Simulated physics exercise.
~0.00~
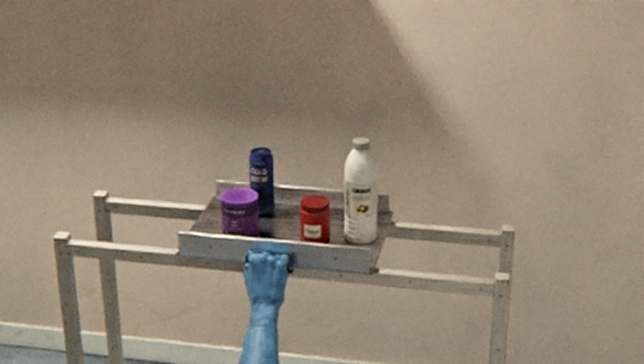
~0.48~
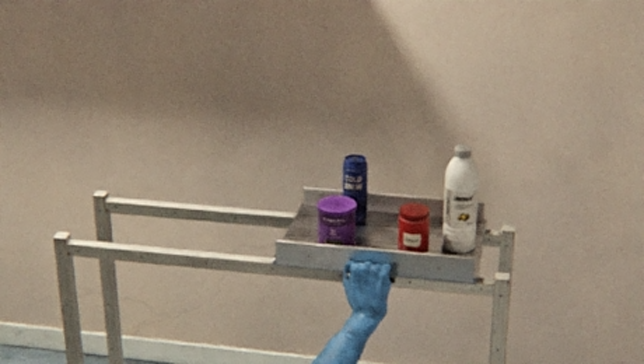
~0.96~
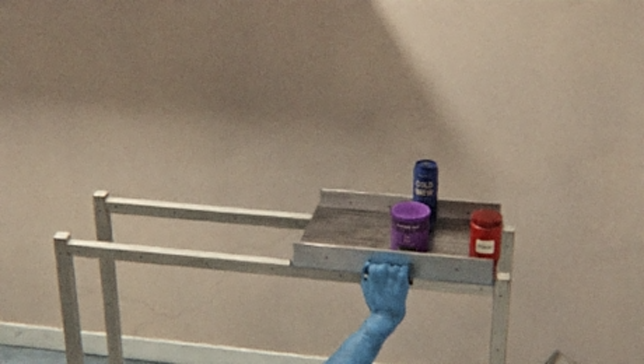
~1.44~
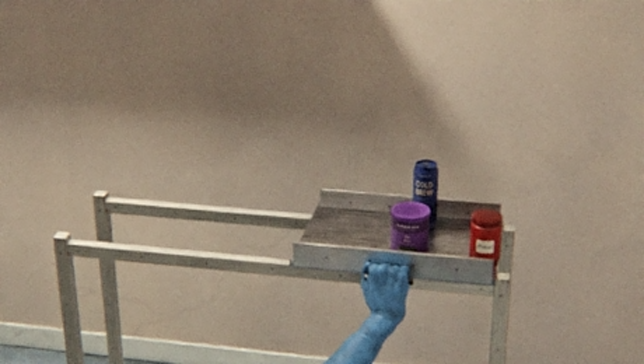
A blue hand shoves the tray right until it stops, and the white bottle topples off.
